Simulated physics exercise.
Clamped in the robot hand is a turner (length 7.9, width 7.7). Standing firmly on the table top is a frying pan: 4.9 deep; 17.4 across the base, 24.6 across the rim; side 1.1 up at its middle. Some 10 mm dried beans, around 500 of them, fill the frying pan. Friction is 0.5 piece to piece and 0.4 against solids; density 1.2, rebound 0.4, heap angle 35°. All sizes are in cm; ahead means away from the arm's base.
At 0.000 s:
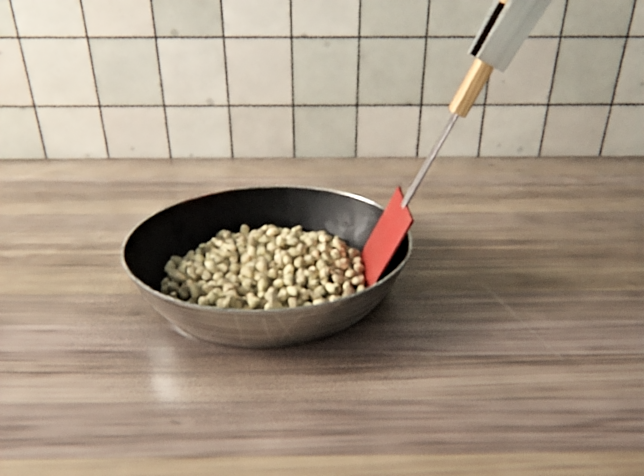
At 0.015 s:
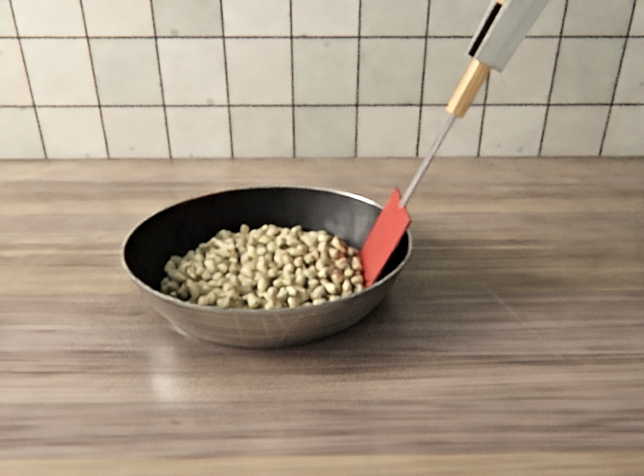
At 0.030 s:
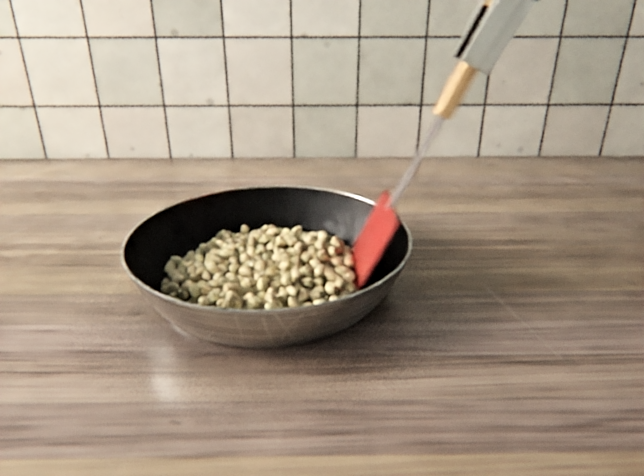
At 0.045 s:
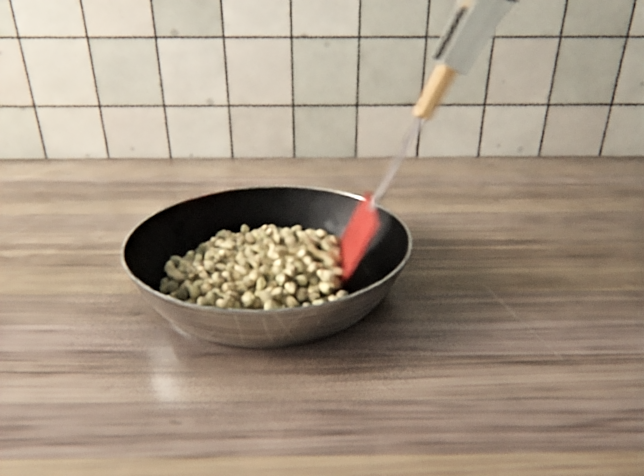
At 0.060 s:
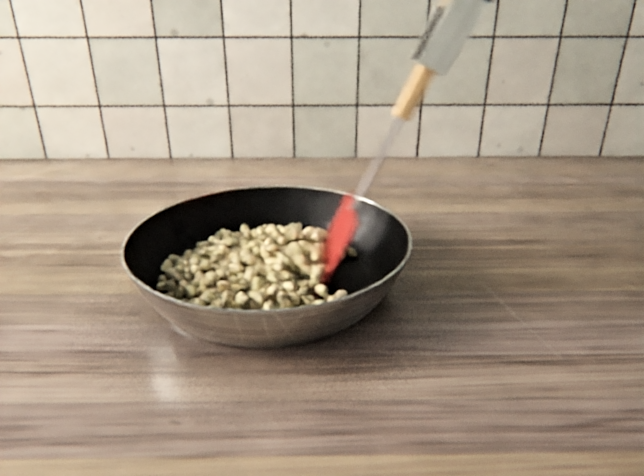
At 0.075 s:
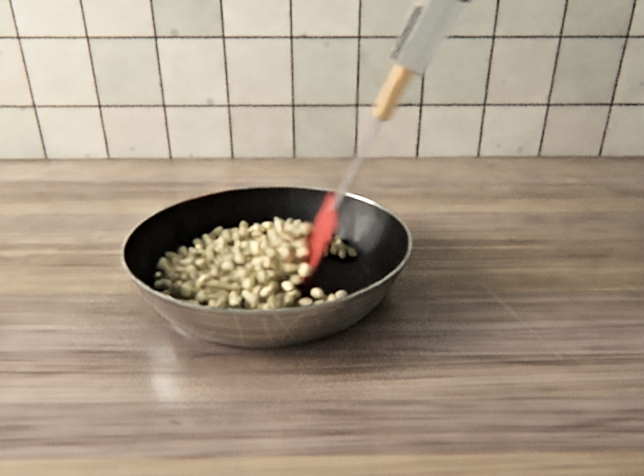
A robot arm pushes a red turner leftward through pale beans in a dark frying pan.
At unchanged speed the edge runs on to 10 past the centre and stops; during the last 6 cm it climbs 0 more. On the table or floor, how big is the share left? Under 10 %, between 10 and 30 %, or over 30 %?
Over 30 %.
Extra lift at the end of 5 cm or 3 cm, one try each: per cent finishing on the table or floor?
Result, in order: Approx. 20 % and 25 %.
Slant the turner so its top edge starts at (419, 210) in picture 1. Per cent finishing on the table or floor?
40 percent or thereabouts.
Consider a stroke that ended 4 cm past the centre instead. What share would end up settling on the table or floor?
With that change, I'd expect about 0 per cent.
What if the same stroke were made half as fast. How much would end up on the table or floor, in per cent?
Around 30 per cent would finish on the table or floor.
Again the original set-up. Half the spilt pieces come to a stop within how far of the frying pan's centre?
About 30 cm out from the centre.
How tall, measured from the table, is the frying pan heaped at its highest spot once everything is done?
4.0 cm.
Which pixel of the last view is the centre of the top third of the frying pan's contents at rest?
About (227, 248).
After 0.11 s, sloping 65°, highest piece 5 above the table; 496 in the frying pan.
After 0.15 s, sloping 65°, highest piece 5 above the table; 496 in the frying pan.
After 0.37 s, sloping 65°, highest piece 20 above the table; 294 in the frying pan, 25 on the table or floor, 177 on the blade or in flight.
After 1.42 s, sloping 65°, highest piece 4 above the table; 293 in the frying pan, 203 on the table or floor.
In the end, 293 in the frying pan, 203 on the table or floor. That is 41 % on the table or floor.
